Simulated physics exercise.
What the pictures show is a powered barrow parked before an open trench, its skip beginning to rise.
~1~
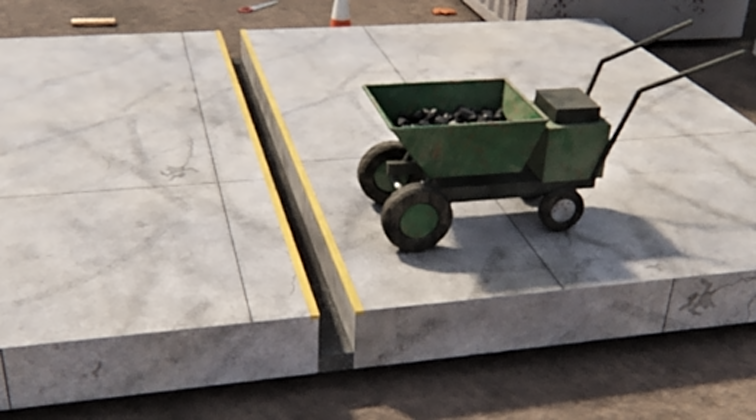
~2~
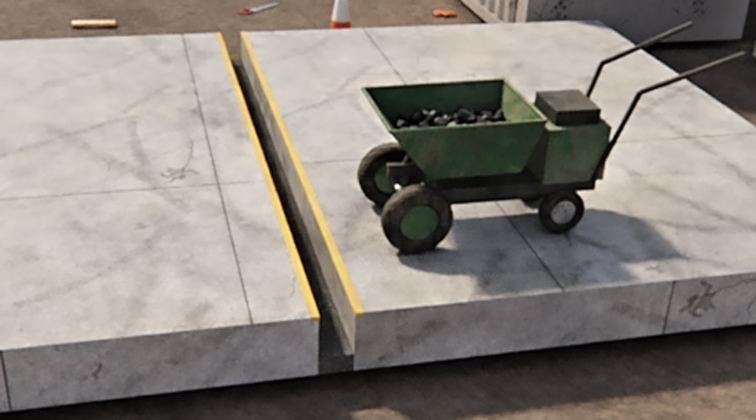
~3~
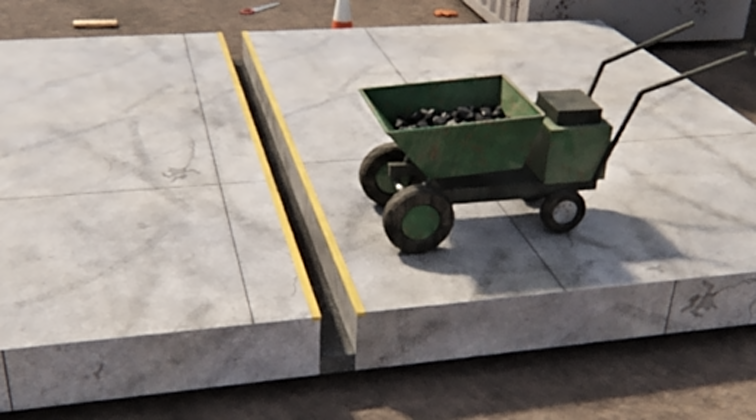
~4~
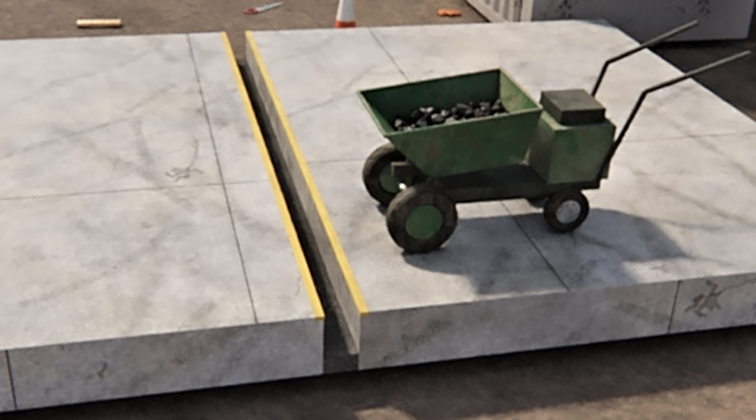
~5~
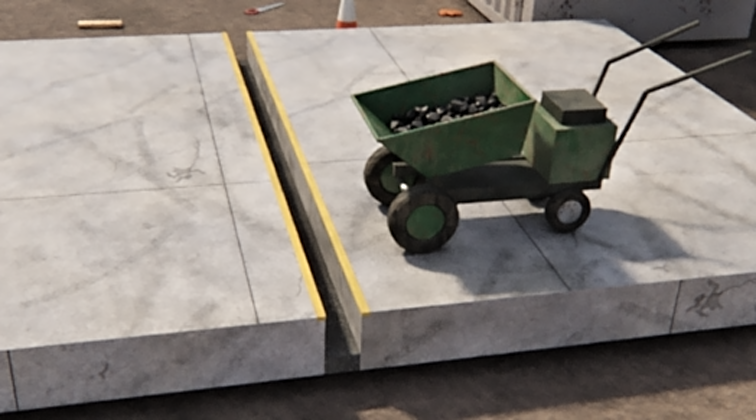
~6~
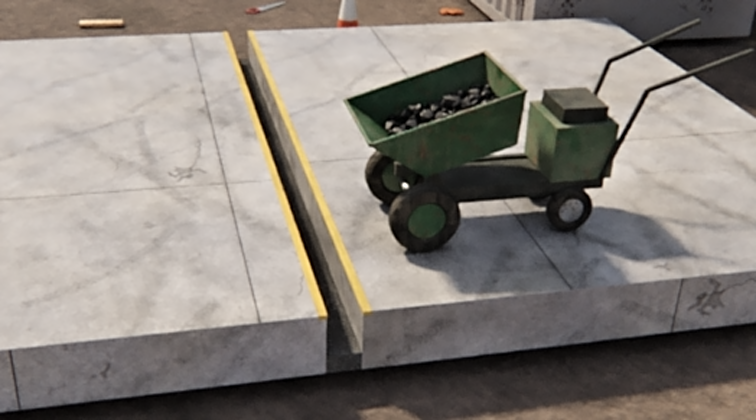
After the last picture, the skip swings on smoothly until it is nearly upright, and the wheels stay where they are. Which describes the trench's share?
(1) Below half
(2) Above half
Below half.
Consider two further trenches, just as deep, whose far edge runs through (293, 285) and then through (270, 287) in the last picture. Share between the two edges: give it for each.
Lab note: Case 1 near 80 percent, case 2 near 100 percent.
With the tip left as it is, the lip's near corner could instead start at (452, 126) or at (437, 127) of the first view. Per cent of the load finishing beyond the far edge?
0 % then 10 %.
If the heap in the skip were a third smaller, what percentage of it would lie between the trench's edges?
Close to 40 percent.
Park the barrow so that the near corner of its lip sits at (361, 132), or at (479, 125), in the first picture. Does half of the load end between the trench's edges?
Run 1 - a minority. Run 2 - a minority.
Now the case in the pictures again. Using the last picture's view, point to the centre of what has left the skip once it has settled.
I'd put the middle somewhere around (279, 230).
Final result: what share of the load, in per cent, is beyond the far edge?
Close to 65 in a hundred.
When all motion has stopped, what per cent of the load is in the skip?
5 per cent, roughly.
Just after the last frame, skip tipped steeply; every one in the skip.
A moment on, skip tipped right over; the larger part in the skip; about a tenth in or heaped over the trench; about a tenth beyond it.
Further on, skip tipped right over; about a tenth in the skip; roughly a quarter in or heaped over the trench; roughly two thirds beyond it.
When it is over, skip tipped right over; just a few in the skip; roughly a third in or heaped over the trench; roughly two thirds beyond it.
